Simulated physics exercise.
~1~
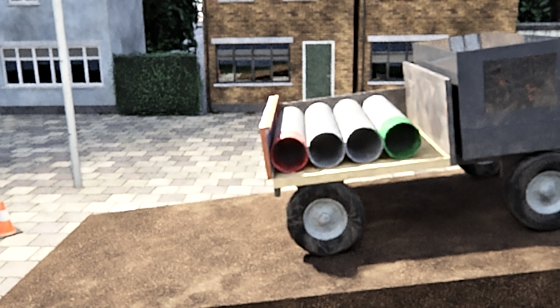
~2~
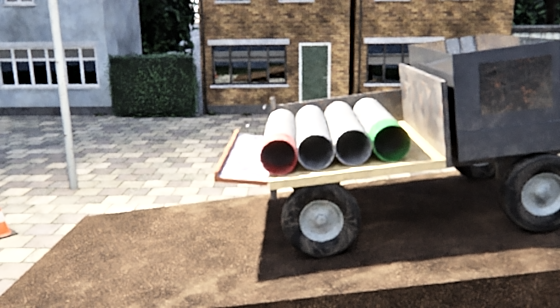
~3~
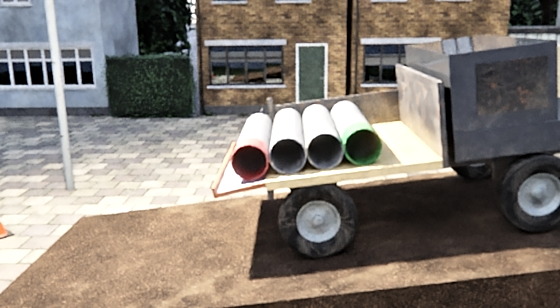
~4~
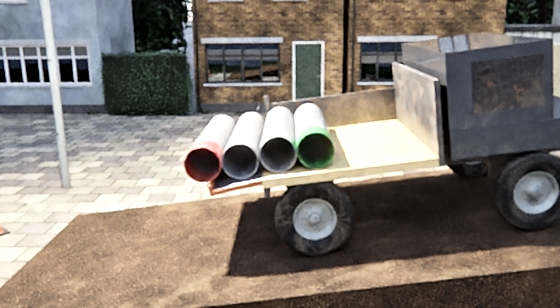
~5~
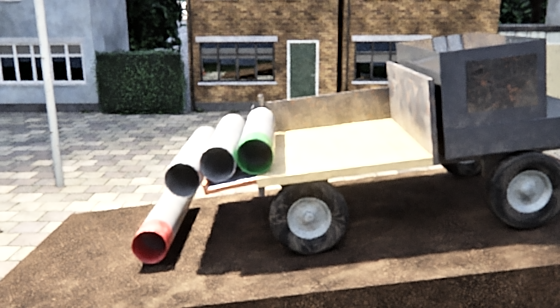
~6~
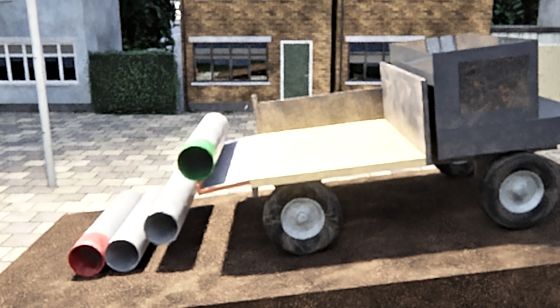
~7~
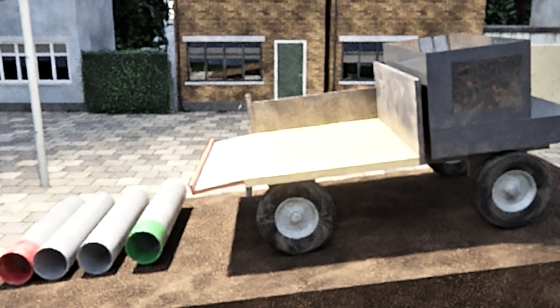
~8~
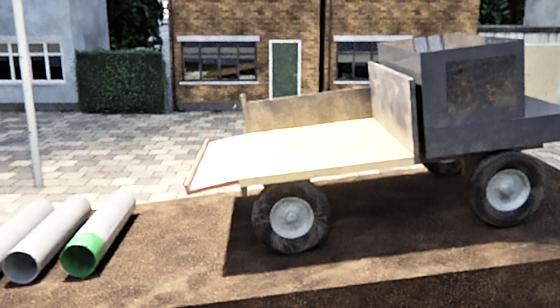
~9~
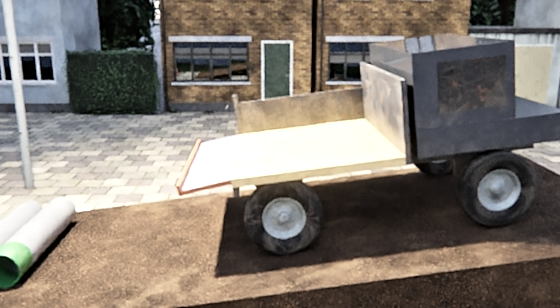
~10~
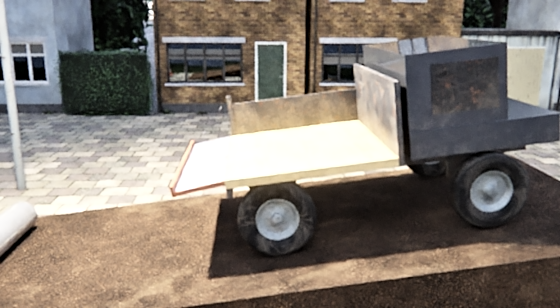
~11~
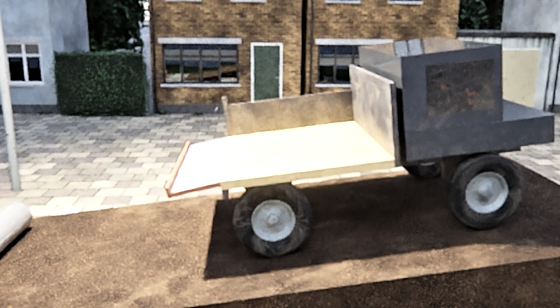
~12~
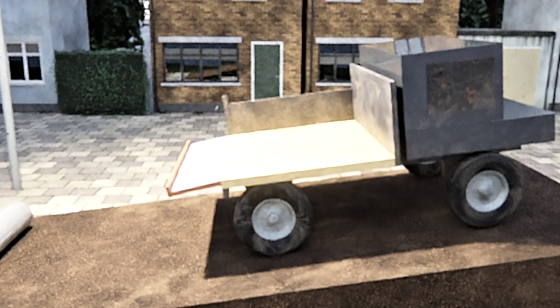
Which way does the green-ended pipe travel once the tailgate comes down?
It rolls to the left, going along the bed and over the lowered tailgate, then continues left across the ground.
